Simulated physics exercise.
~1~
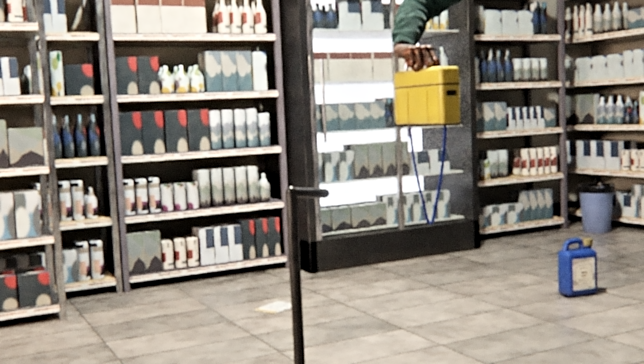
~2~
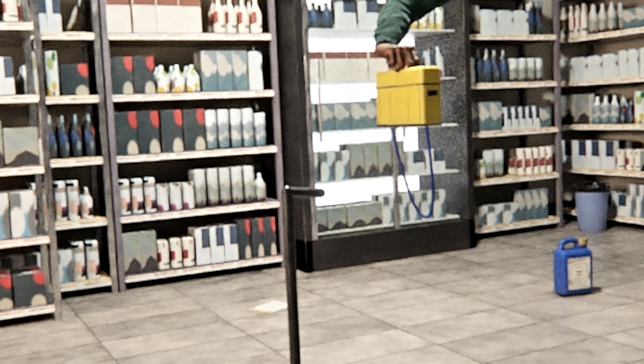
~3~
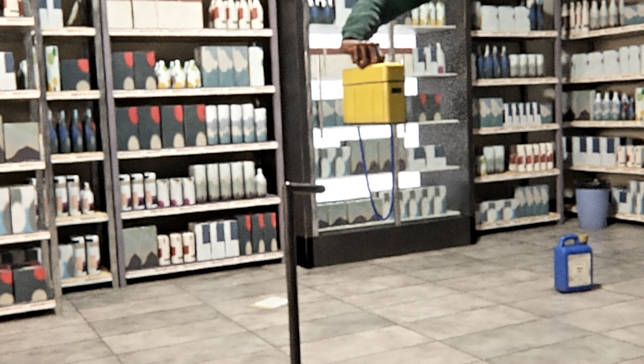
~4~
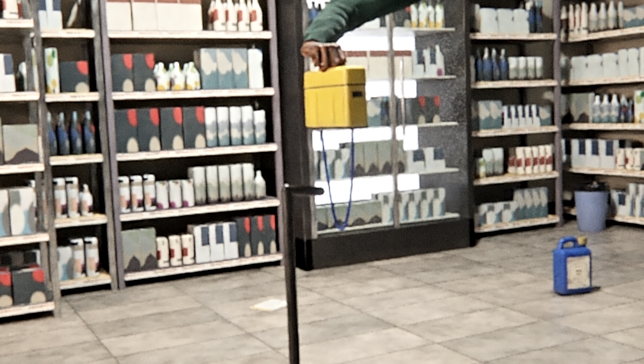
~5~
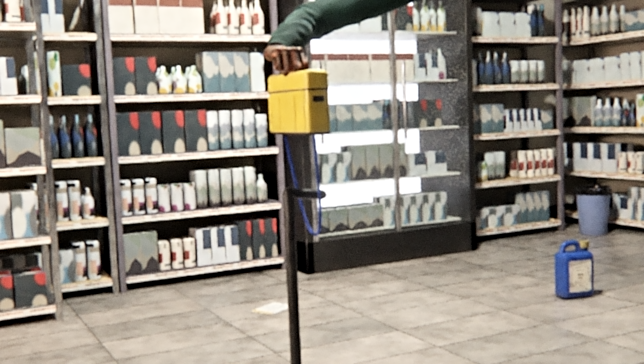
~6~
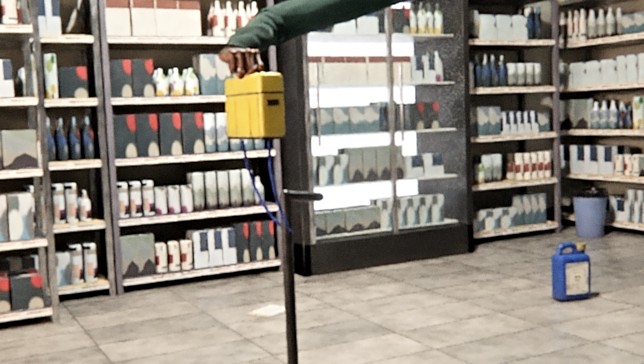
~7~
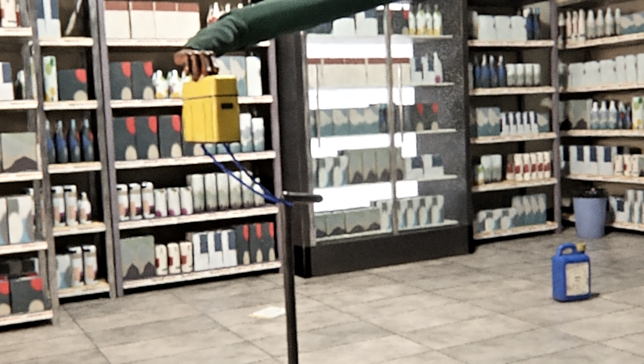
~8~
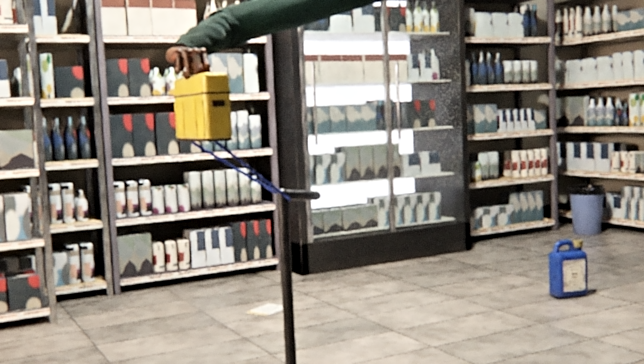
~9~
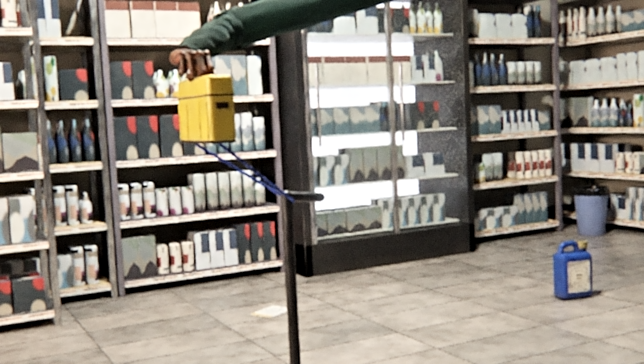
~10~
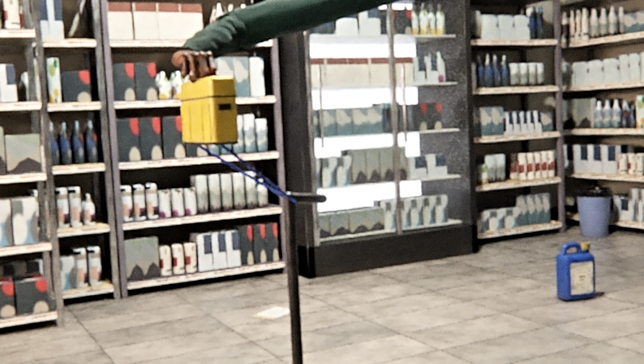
A yellow case with a thin blue loop trailing below it was carried left by a hand in a green sleeve, past a dark hooked post in a shop aisle, until the loop caught on the hook and pulled tight, and the hand stopped.
